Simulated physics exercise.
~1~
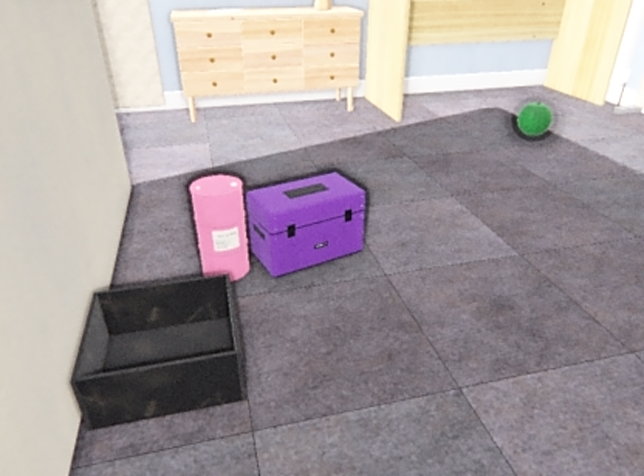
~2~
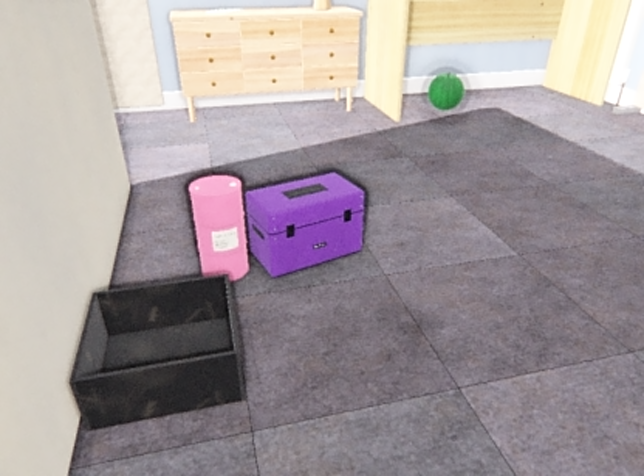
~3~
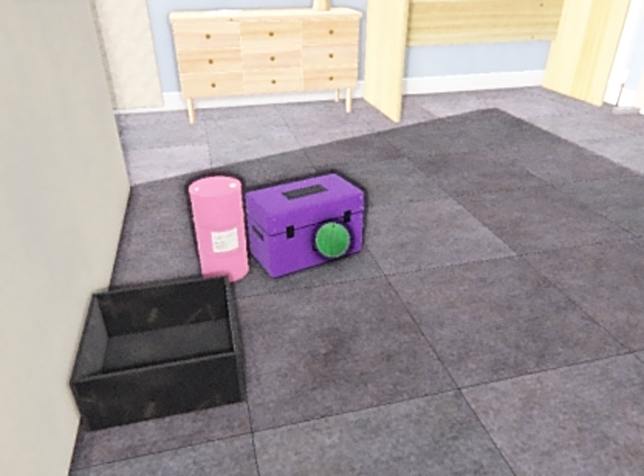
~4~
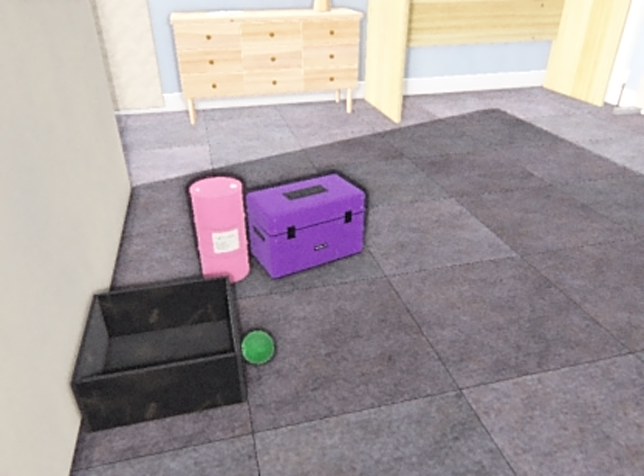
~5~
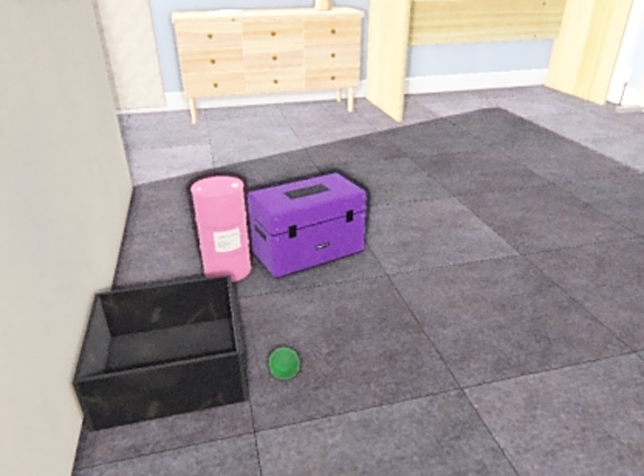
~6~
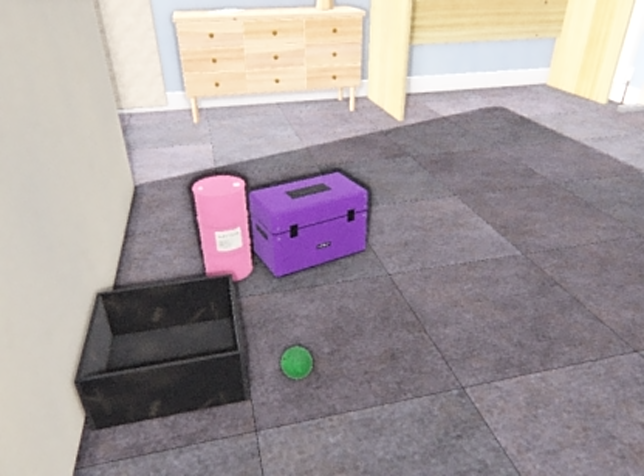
A green apple flies in from the far right of a room with grey floor tiles, seen from slightly above by a gently swaying camera. An open black box sits at the lower left by a pale wall, with a pink canister and a purple toolbox standing just behind it and a wooden dresser at the back. The apple moves left, then drops toward the viewer, passing in front of the toolbox. It comes down beside the right side of the box, then shifts back to the right. It ends on the floor outside the box, while the canister and toolbox stay in place.
